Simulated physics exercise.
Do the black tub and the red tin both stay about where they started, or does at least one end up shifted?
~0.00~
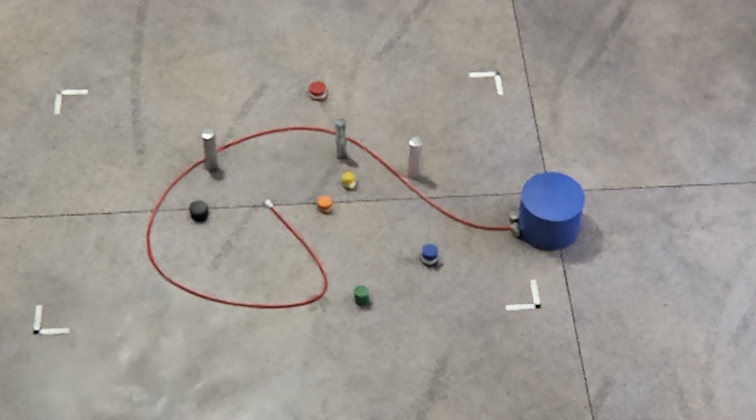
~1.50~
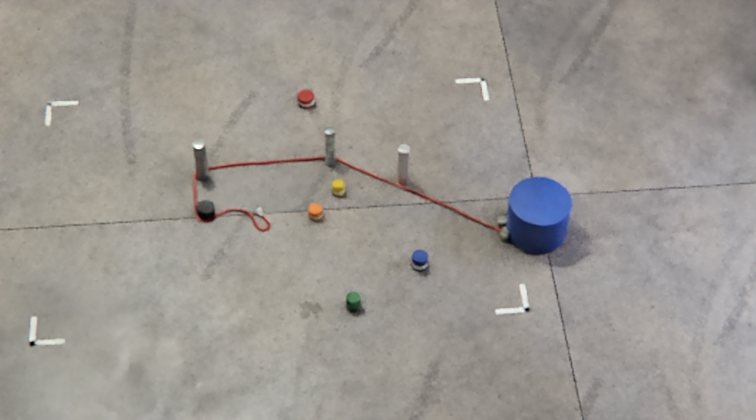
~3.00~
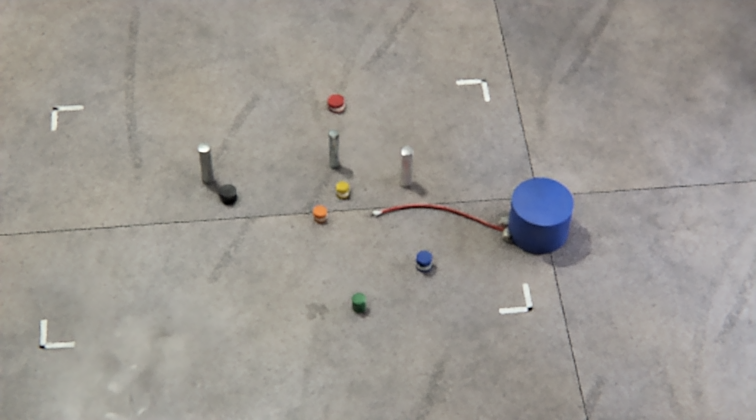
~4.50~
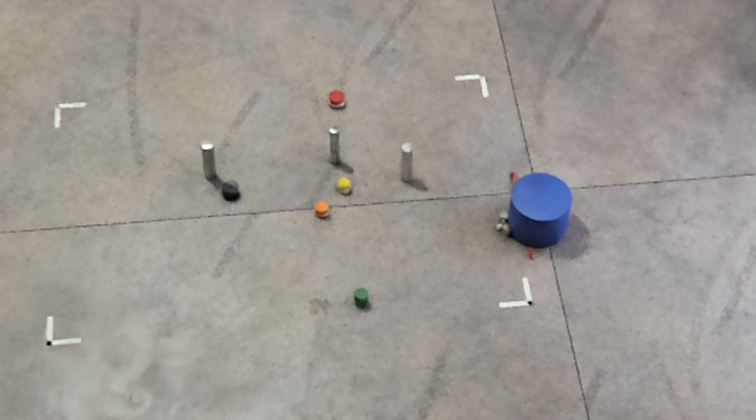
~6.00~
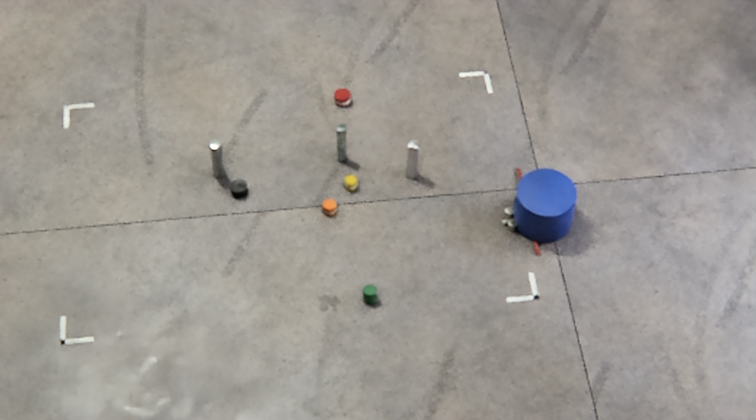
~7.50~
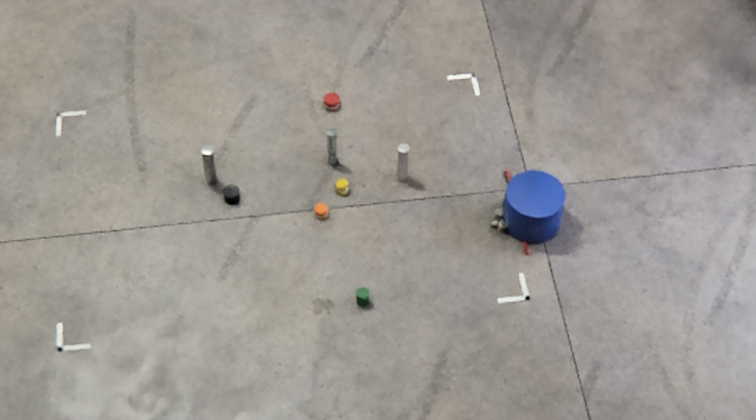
Both end up shifted. The black tub moves right and a little up from its starting spot, and the red tin ends a short way from where it began.
